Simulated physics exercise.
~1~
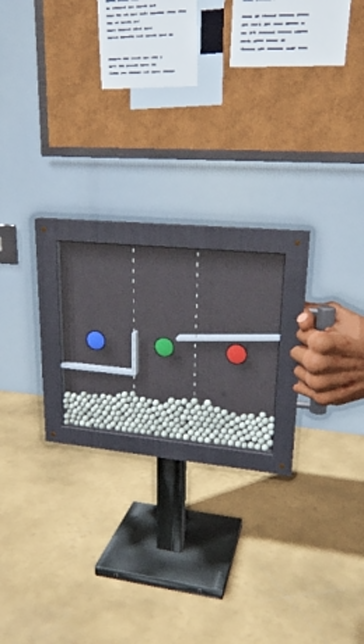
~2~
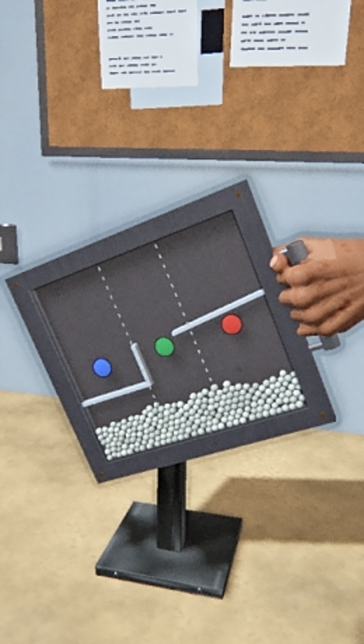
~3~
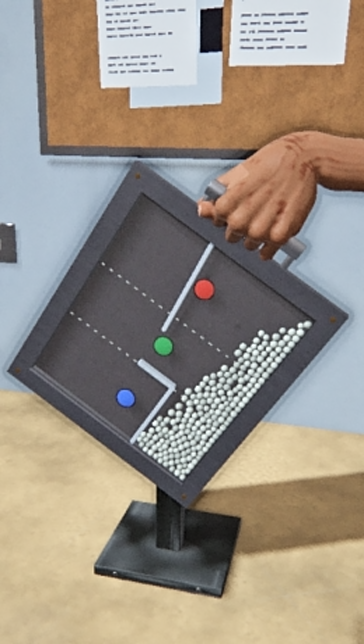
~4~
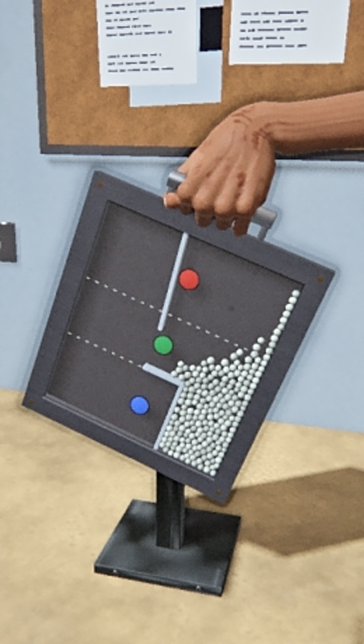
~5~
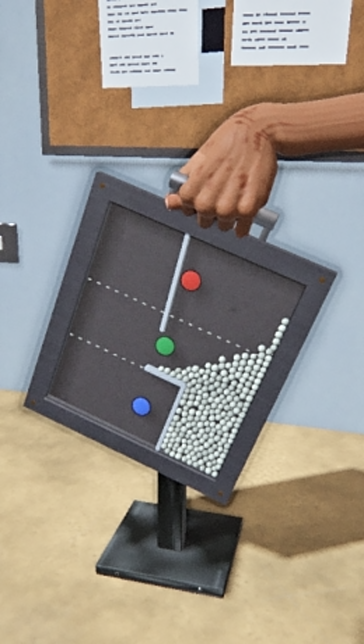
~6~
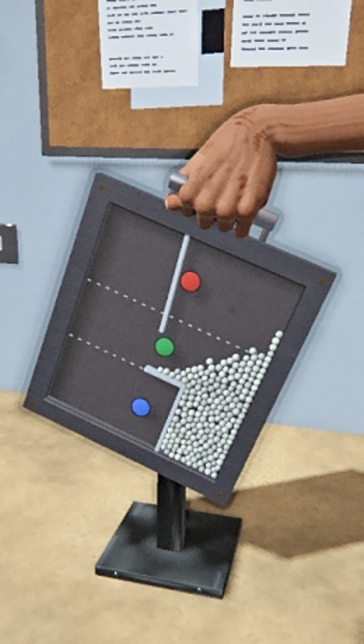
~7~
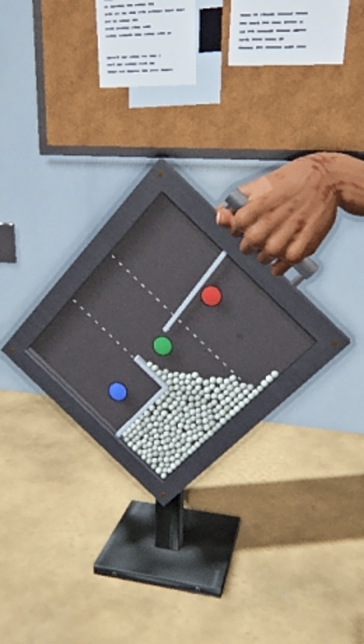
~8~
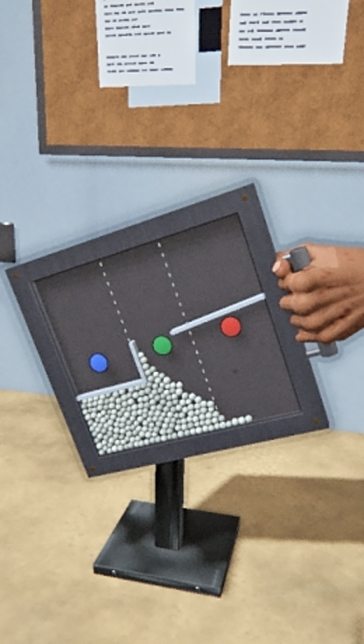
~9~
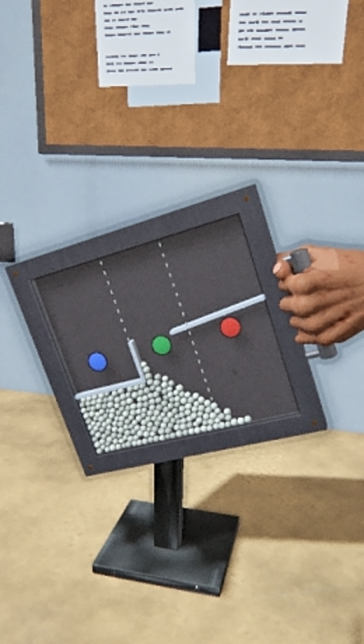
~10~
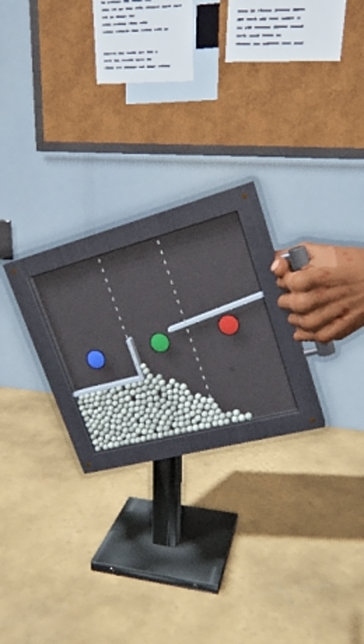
A framed dark case of small white balls was turned steeply anticlockwise by a hand on its handle, piling them to the right, then swung partway back, and they slid left and settled mostly beneath the blue and green stickers, the case still tilted.
